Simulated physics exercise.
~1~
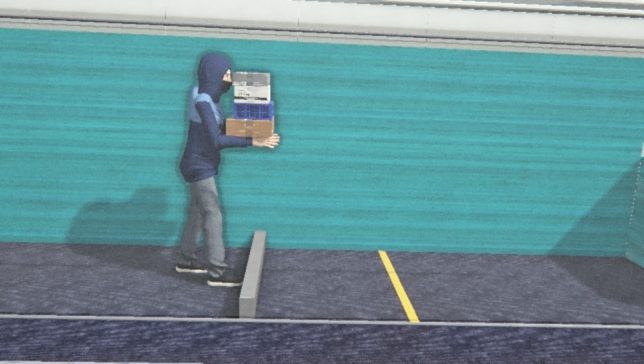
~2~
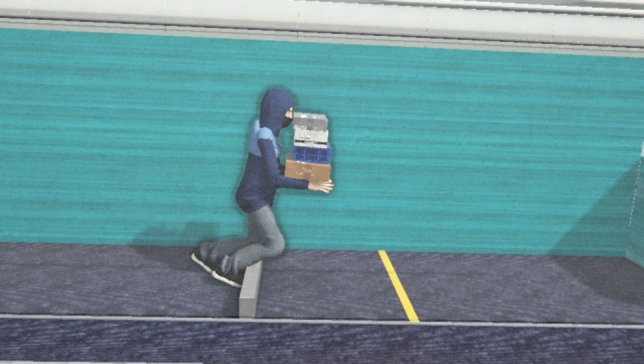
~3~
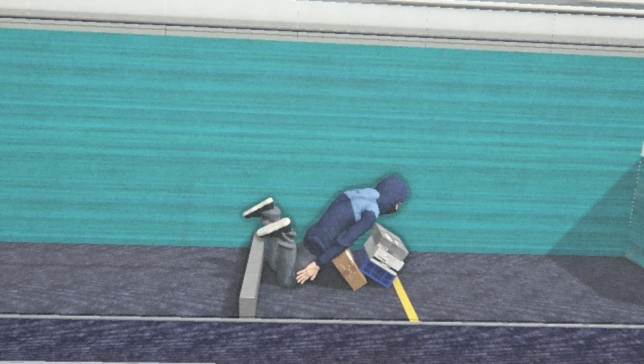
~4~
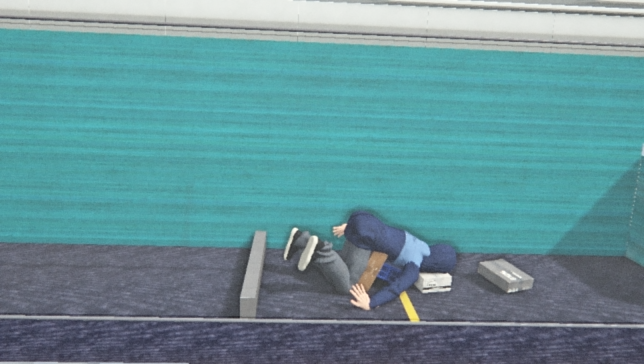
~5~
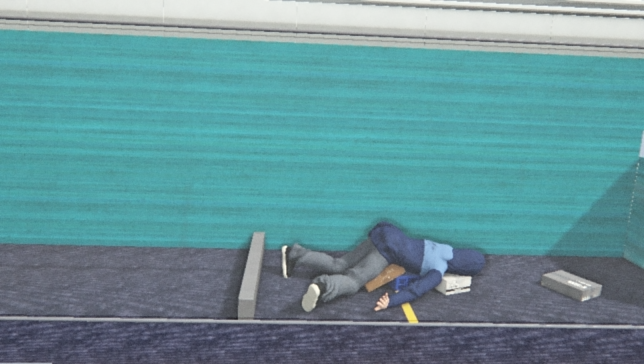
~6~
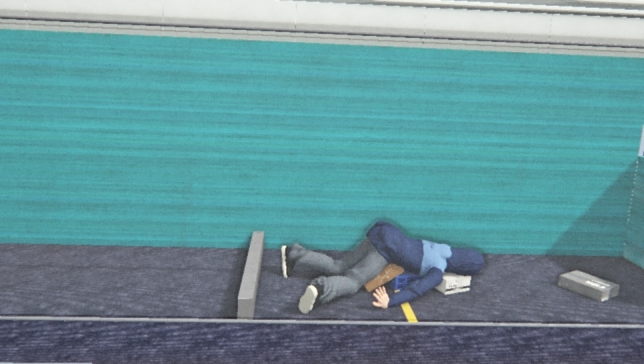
On a dark floor before a teal wall, a hooded person carrying a stack of parcels pitches rightward over a low grey rail and collapses, spilling the load. The grey parcel slides farthest right, while the white and blue ones stop past the yellow line and the brown one short of it.
